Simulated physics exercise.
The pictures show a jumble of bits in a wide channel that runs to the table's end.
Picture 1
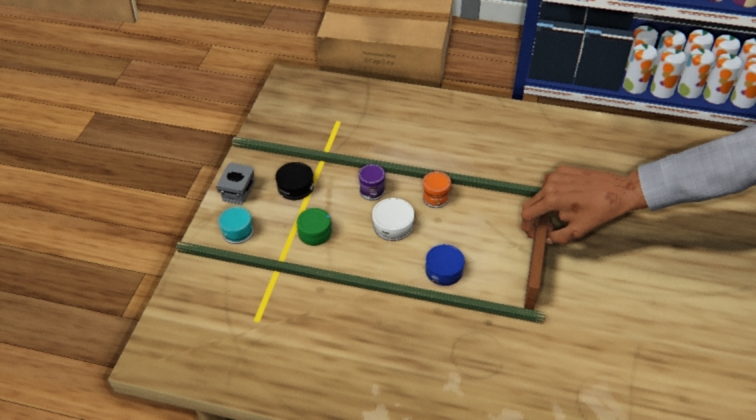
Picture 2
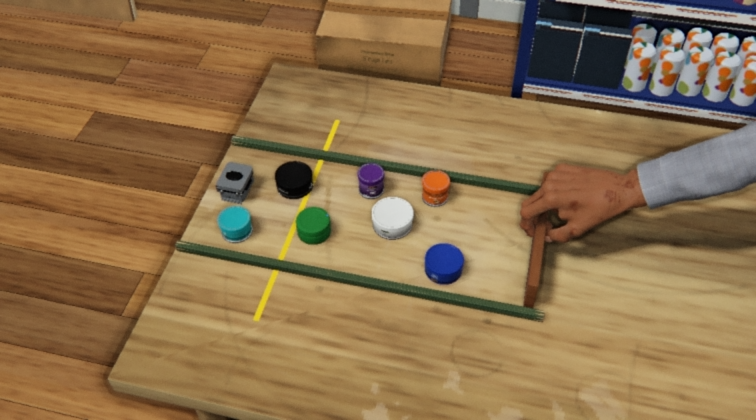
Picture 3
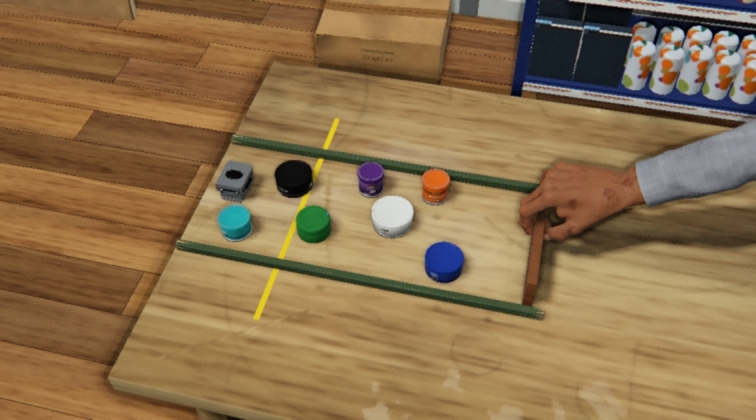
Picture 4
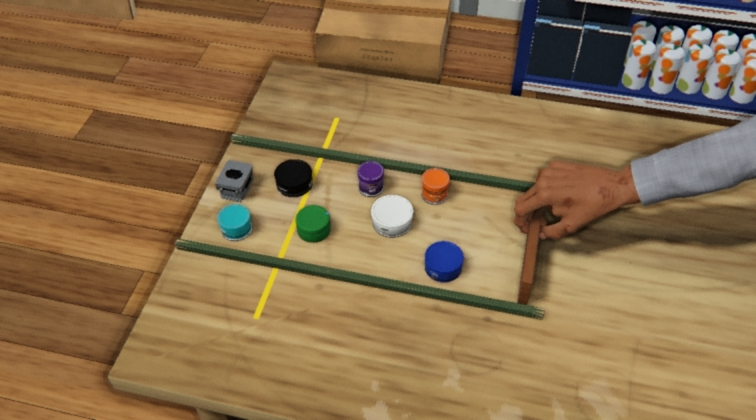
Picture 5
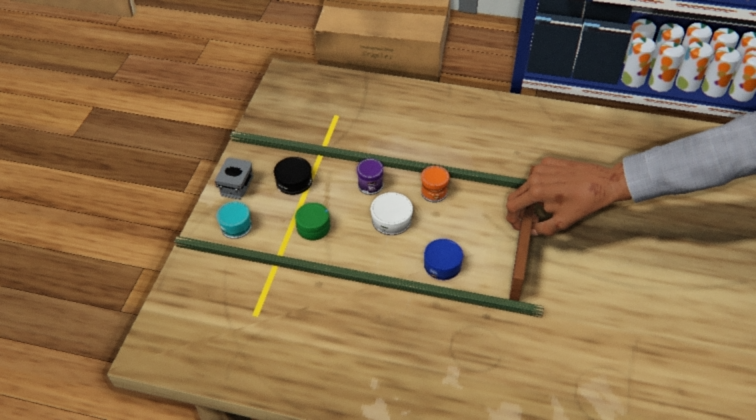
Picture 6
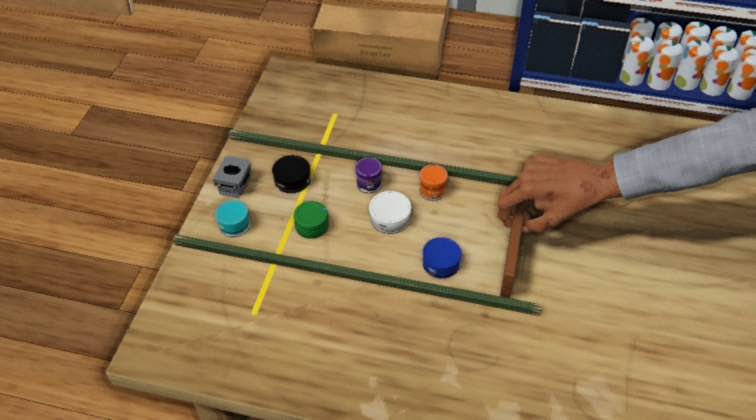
A pale wooden table on a plank floor, seen from above at an angle, has two green rails forming a wide channel, with a box and a stocked shelf behind. Between them sit a grey case, turquoise tin, black tub and green lid around a yellow tape line, then purple, white, orange and blue pots rightward. A hand slides a brown board slightly left while the pots stay put.
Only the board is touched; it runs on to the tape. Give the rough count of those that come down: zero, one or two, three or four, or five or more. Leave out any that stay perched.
Outcome: The number that fall off is zero.
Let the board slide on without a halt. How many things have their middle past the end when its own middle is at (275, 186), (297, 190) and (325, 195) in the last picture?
Past the end: 1, 0 and 0.
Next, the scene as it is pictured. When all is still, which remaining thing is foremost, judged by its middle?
It is the grey case.
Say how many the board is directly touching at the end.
The number is 3.
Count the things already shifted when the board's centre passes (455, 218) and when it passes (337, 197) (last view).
The counts are 1 and 6.
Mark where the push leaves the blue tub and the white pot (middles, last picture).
The blue tub at (268, 227), the white pot at (282, 190).
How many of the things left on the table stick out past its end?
That would be 1.
Soon after, none off yet; grey case at rest near (234, 177); turquoise tin at rest near (233, 219); black tub at rest near (292, 174).
After that, none off yet; grey case at rest near (234, 177); turquoise tin at rest near (233, 219); black tub displaced a little near (270, 175).
In the end, the number that fall off is zero.
